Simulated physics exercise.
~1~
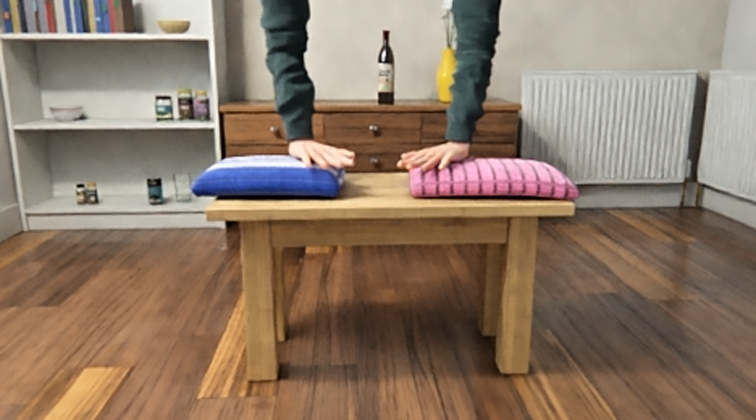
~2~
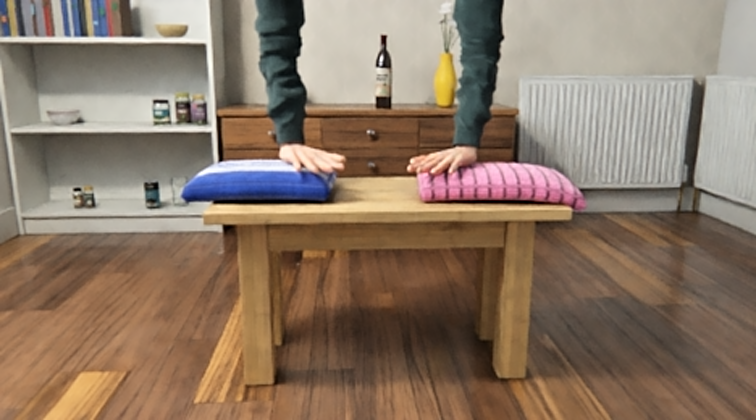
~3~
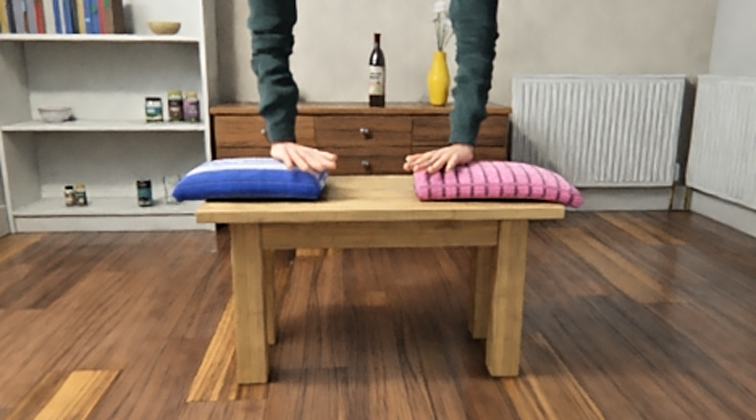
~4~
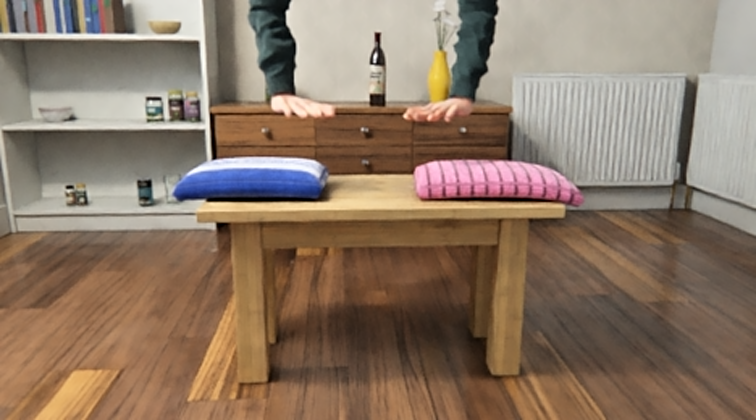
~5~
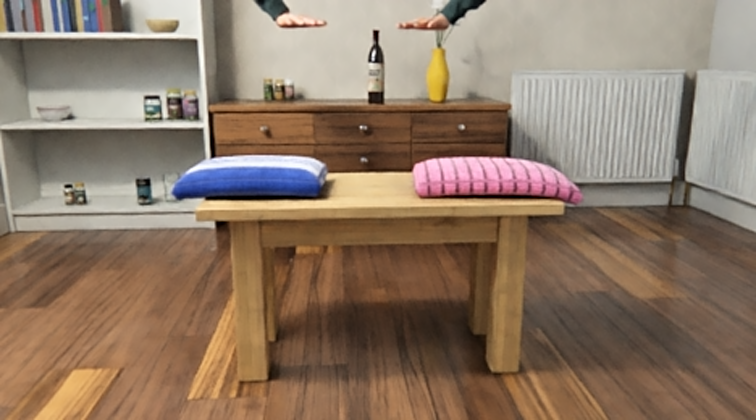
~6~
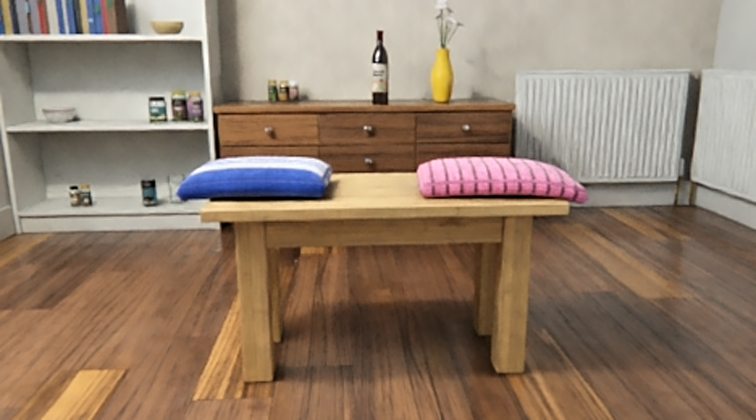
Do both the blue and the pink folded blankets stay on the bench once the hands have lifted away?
Yes, both stay on top of the bench. The blue one lies still over the left end and the pink one over the right end.
